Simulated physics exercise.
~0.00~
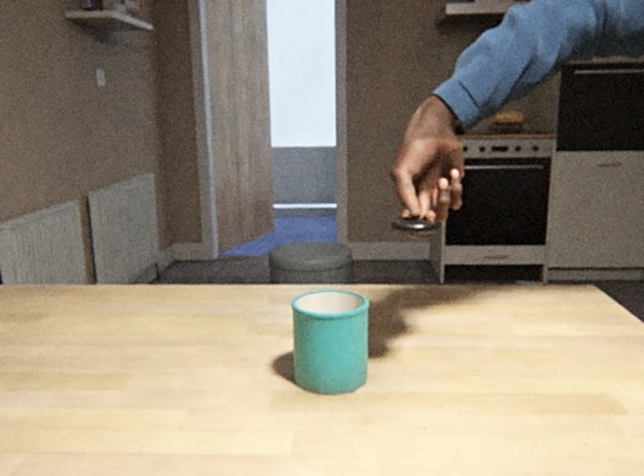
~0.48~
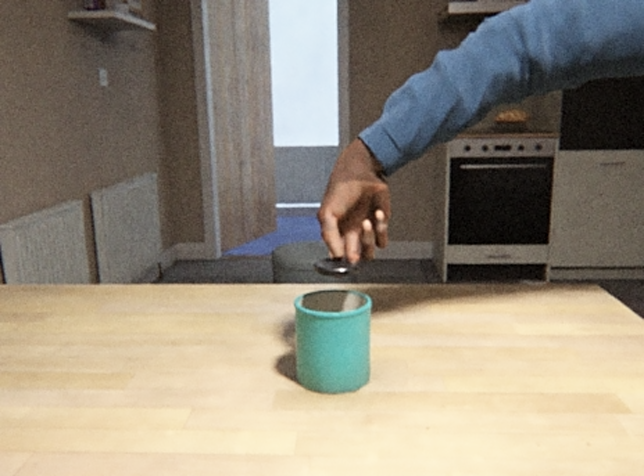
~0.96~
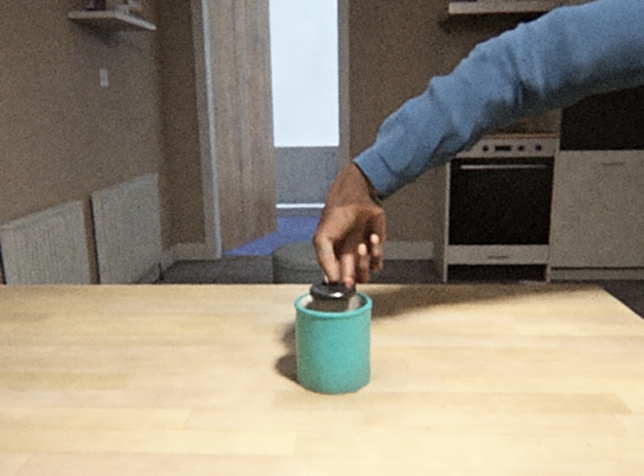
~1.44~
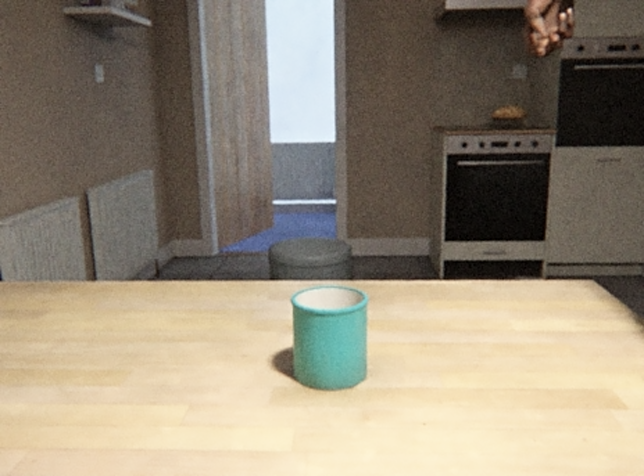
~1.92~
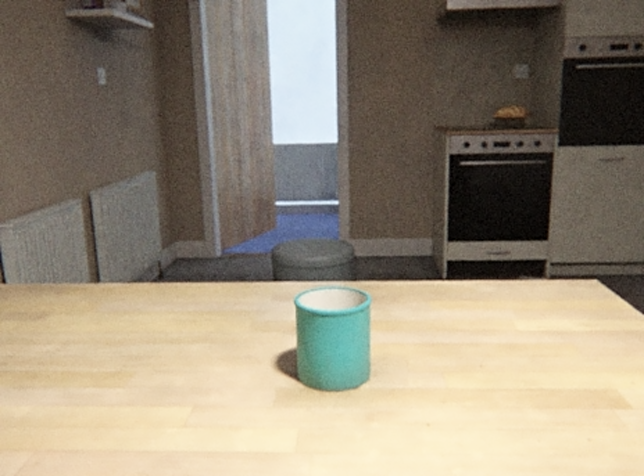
A hand in a blue sleeve carried a small black lid left and down to an open teal pot on a wooden table, then let go and drew back; the lid dropped inside past the rim, leaving only the pot in view.
